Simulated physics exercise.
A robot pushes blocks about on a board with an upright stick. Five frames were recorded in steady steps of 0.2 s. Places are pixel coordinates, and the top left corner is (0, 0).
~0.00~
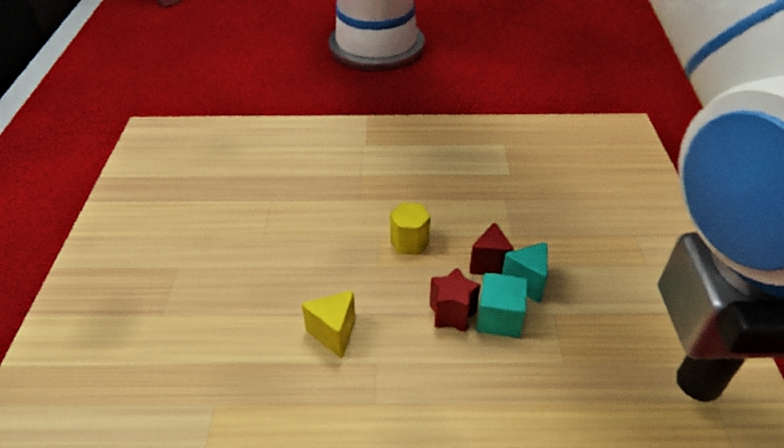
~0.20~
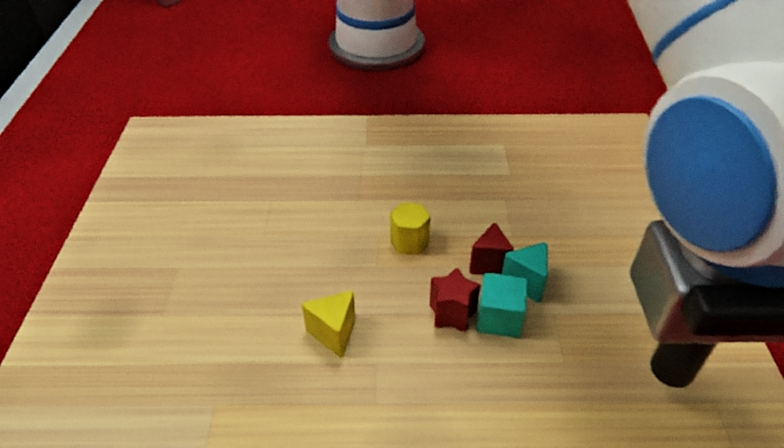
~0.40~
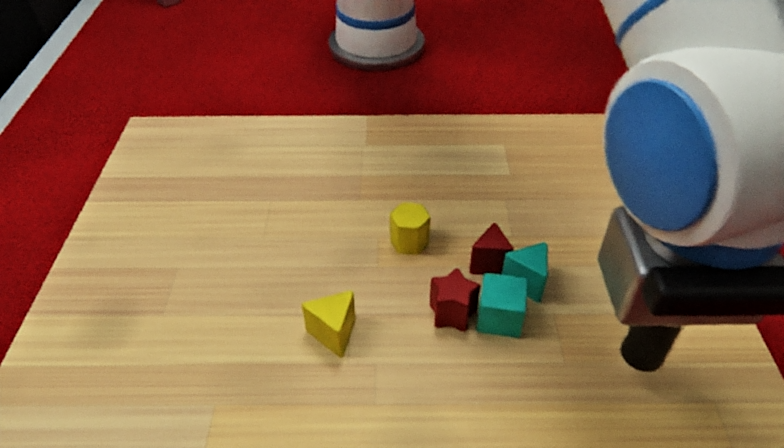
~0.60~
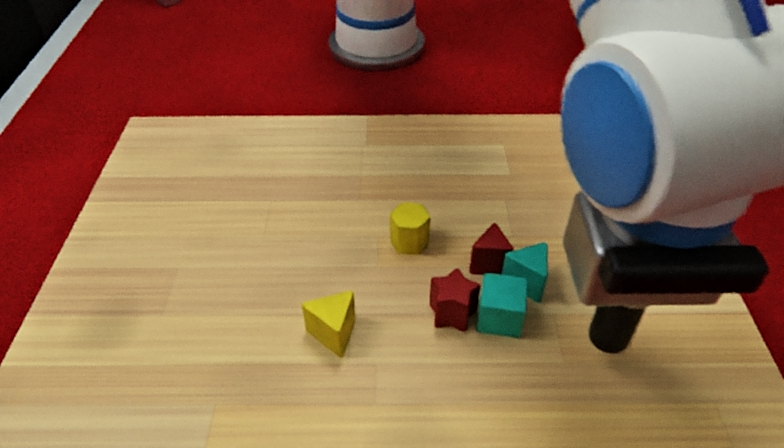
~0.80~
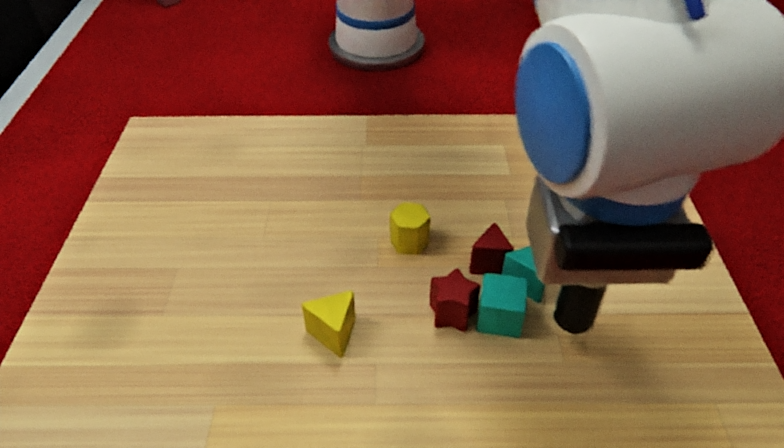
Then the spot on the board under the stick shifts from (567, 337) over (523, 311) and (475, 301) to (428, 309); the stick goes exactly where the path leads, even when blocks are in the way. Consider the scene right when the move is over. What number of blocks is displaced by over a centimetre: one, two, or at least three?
Three or more.
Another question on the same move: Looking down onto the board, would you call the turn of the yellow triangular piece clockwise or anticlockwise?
From the top: Counterclockwise.
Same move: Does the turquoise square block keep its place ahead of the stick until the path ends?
I'd say yes.
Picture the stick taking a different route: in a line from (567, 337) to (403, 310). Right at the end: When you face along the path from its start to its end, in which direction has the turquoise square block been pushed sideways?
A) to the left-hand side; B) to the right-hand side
(B)
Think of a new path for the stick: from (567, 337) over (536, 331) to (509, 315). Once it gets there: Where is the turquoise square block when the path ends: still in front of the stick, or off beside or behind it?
Once the path is finished, the turquoise square block still sits ahead of the stick.
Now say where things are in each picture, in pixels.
The first picture shows tip of the stick (698, 384), middles of tops, yellow triangular piece (331, 307), red star-shaped block (455, 286), turquoise square block (505, 291), turquoise triangular piece (533, 256).
The second picture shows stick (671, 371), nothing pushed.
The third picture shows stick (641, 356), nothing pushed.
The fourth picture shows stick (608, 339), nothing pushed.
The fifth picture shows stick (573, 320), yellow triangular piece (331, 307), red star-shaped block (455, 286), turquoise square block (505, 291), turquoise triangular piece (533, 256).
What follows on the original path. One third of the way, stick (525, 292); red star-shaped block (439, 286); turquoise square block (486, 286), turned 10° anticlockwise.
Two thirds of the way, stick (476, 283); red star-shaped block (396, 290), turned 40° anticlockwise; turquoise square block (437, 279), turned 20° anticlockwise.
At the end, stick (429, 291); yellow triangular piece (305, 311), turned 40° anticlockwise; red star-shaped block (346, 298), turned 35° anticlockwise; turquoise square block (388, 286), turned 20° anticlockwise; turquoise triangular piece unmoved.
